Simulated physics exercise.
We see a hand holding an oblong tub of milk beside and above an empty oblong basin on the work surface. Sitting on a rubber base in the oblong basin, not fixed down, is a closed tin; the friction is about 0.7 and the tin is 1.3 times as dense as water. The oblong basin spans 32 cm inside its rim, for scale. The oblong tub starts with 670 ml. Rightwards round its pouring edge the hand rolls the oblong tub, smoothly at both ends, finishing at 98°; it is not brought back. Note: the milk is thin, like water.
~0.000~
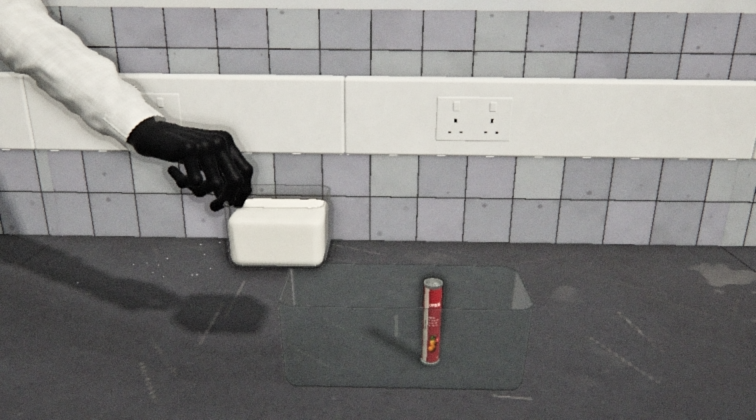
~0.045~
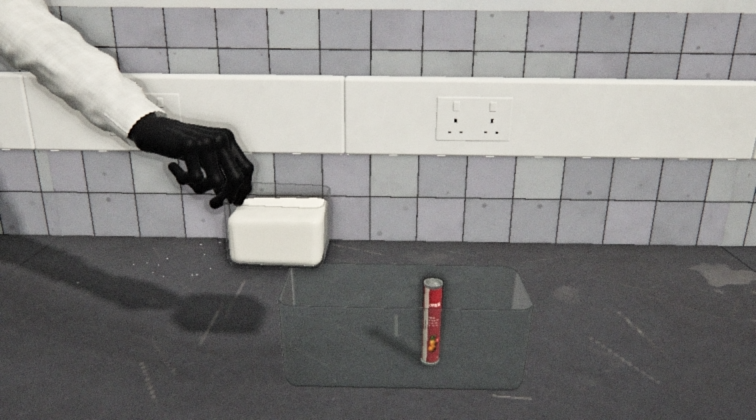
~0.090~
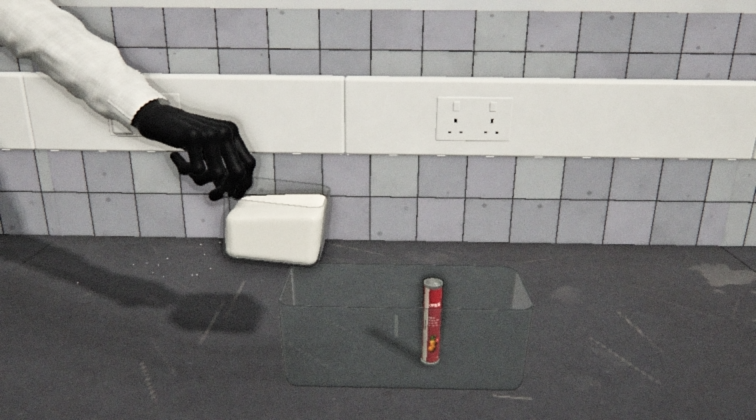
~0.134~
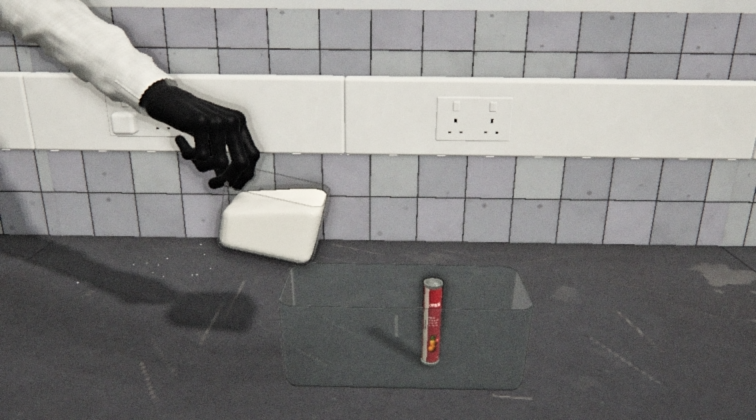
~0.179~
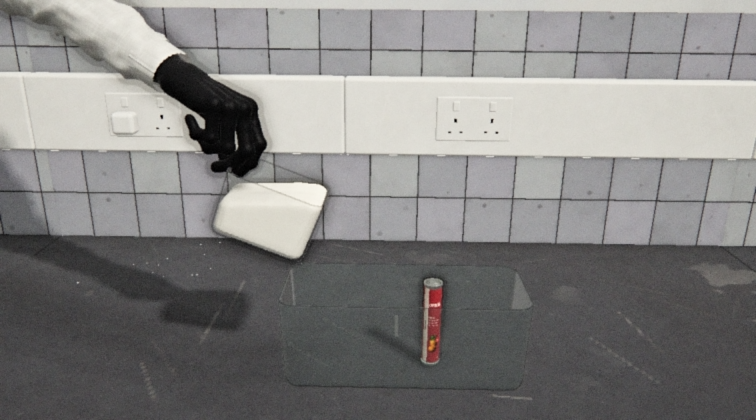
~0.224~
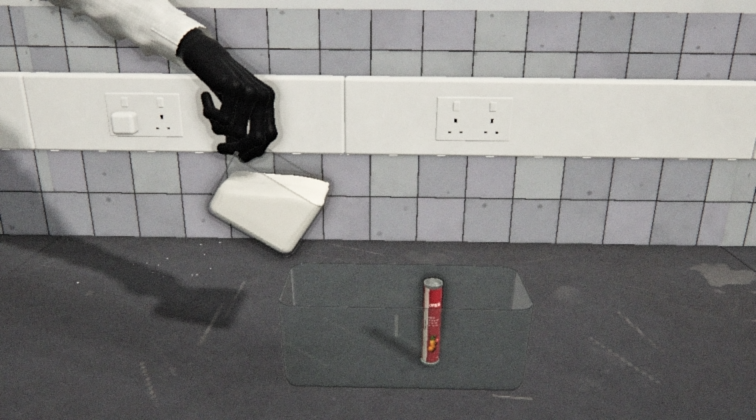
A black-gloved hand tilts a white tub rightwards above the worktop, beside a red tin.
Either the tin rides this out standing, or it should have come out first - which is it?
It ends up tipped over.
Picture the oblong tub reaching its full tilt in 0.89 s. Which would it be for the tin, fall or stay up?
The tin stays on its base.
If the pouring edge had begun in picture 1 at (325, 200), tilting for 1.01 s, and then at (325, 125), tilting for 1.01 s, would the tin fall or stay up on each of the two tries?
Try 1: Still standing; try 2: Still standing.
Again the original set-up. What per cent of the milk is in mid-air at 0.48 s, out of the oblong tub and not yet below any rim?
Roughly 42 %.
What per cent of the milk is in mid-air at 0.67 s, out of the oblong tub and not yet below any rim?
Something like 24 per cent of the total.
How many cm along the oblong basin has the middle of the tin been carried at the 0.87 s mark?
Reading: Roughly 4 cm.
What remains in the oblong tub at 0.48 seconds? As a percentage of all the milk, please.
Around 52 in a hundred.
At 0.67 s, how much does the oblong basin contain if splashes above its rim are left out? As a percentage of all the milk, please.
I'd put it at roughly 66 per cent.
After 0.48 s the tilt is 91° and 53 per cent is still to pour; the tin stands where it began.
After 0.67 s the tilt is 98° and 10 per cent is still to pour; the tin leans 5°.
After 0.87 s the tilt is 98° and 3 per cent is still to pour; the tin leans 41°.
After 1.08 s the tilt is 98° and 0 per cent is still to pour; the tin lies on its side.
In the end the tin lies on its side.
